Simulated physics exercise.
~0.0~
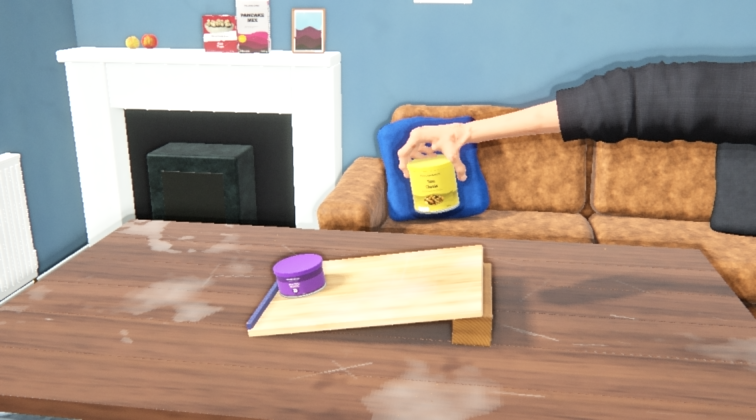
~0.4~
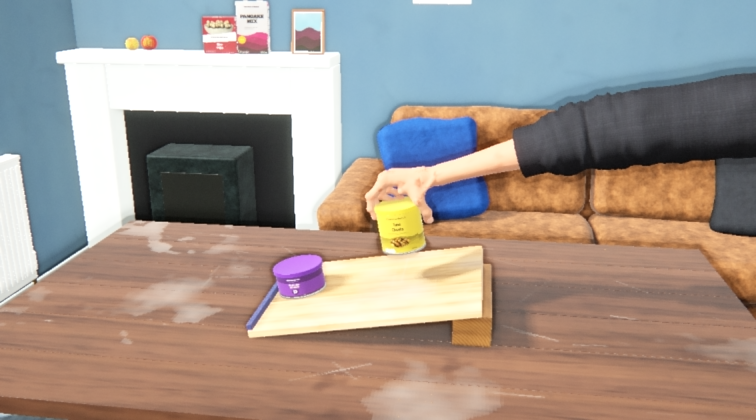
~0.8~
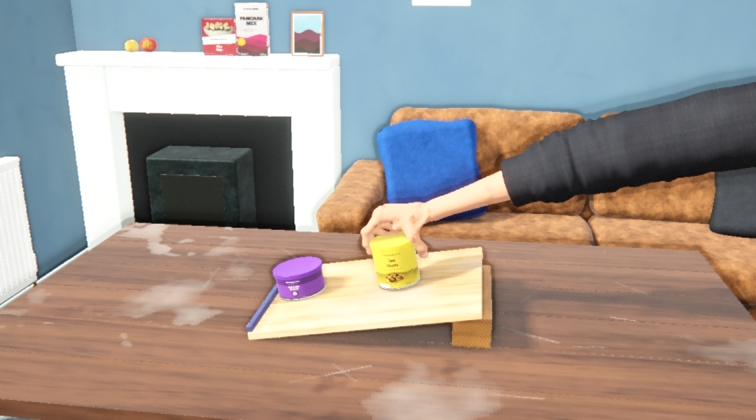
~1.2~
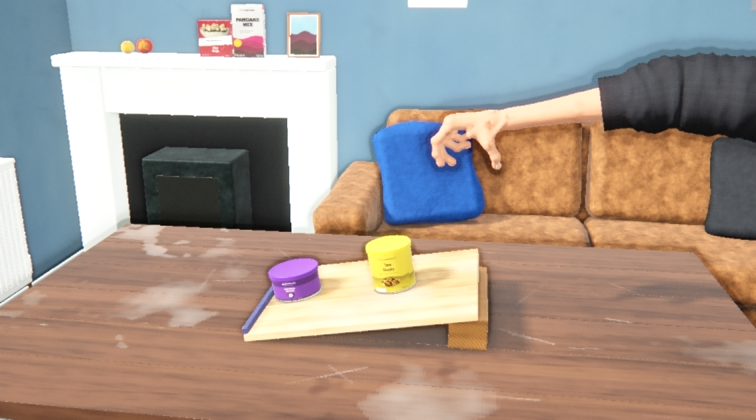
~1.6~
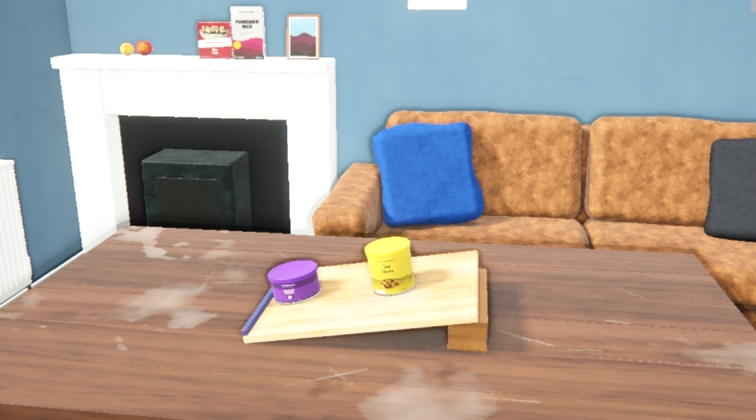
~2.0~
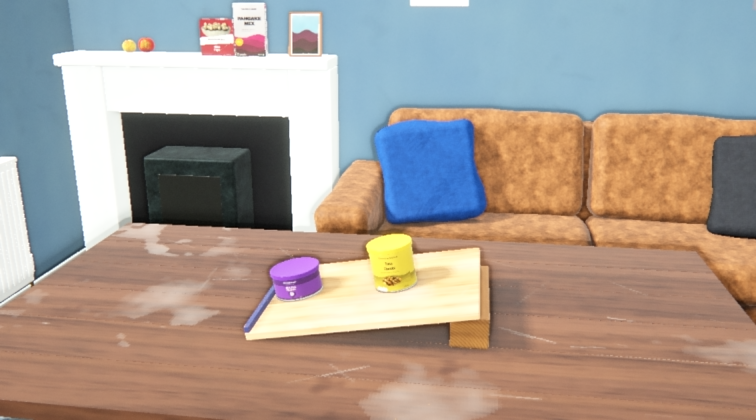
A hand in a dark sleeve reaches in from the right, holding a yellow tin above a pale wooden board that rests on a block and slopes down to the left. The slightly swaying view looks across a worn brown table towards a tan sofa with a blue cushion and a white fireplace. A purple tub already sits near the board's lower end. The hand lowers the tin leftward and sets it on the board, then lets go and withdraws. The yellow tin stays where it was put, and both containers remain at rest.
